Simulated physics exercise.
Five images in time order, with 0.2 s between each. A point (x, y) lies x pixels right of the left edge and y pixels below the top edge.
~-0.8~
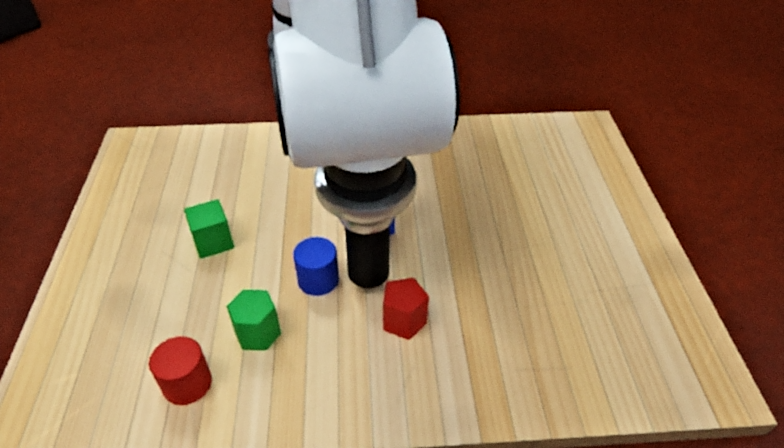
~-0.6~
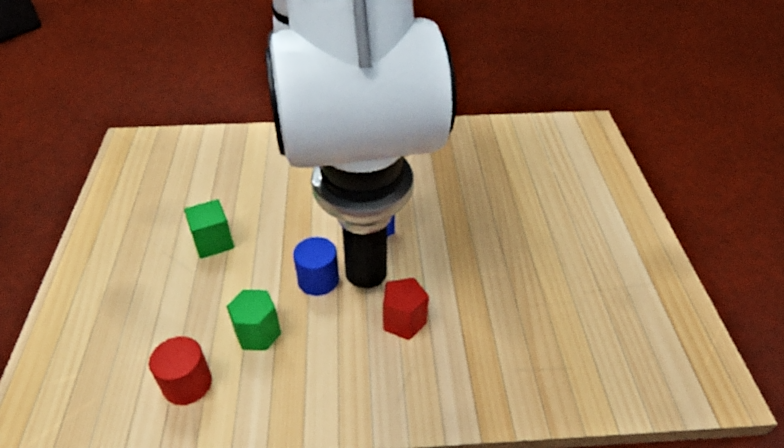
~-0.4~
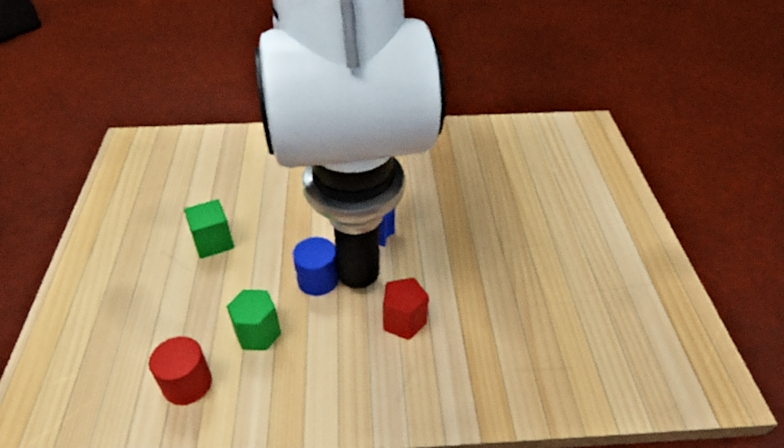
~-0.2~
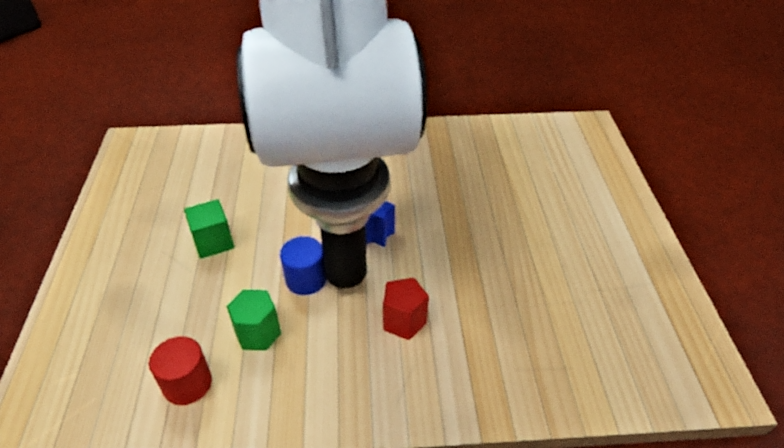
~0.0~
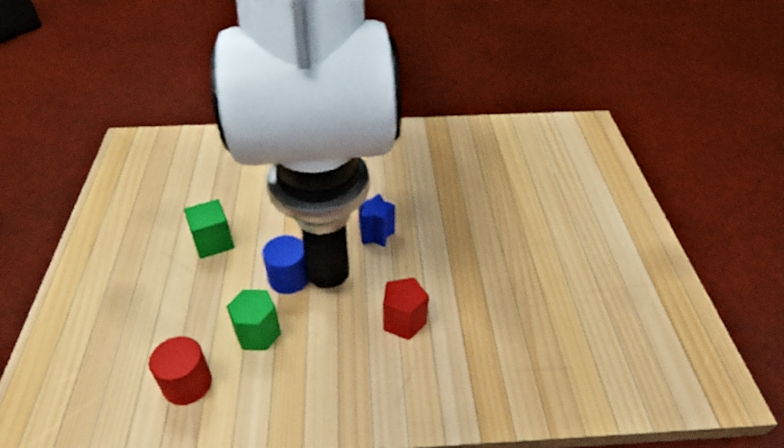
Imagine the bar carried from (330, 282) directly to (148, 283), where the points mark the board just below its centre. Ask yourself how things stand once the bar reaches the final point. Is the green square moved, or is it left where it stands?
That block will leave its spot.
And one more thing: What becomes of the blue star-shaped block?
It sits in its place.
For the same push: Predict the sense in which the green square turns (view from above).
It goes clockwise.
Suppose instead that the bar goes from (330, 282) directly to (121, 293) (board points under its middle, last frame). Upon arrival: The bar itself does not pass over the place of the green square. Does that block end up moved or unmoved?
Shifted out of place.
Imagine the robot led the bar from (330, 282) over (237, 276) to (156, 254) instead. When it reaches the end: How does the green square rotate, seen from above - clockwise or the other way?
The answer is clockwise.
What follows on the original path. One third of the way, bar (265, 273); blue round block (223, 243).
Two thirds of the way, bar (205, 273); green square (197, 207), turned 40° clockwise; blue round block (174, 233).
At the end, bar (144, 273); green square (197, 206), turned 45° clockwise; green hexagonal block still; blue round block (148, 224); blue star-shaped block still.
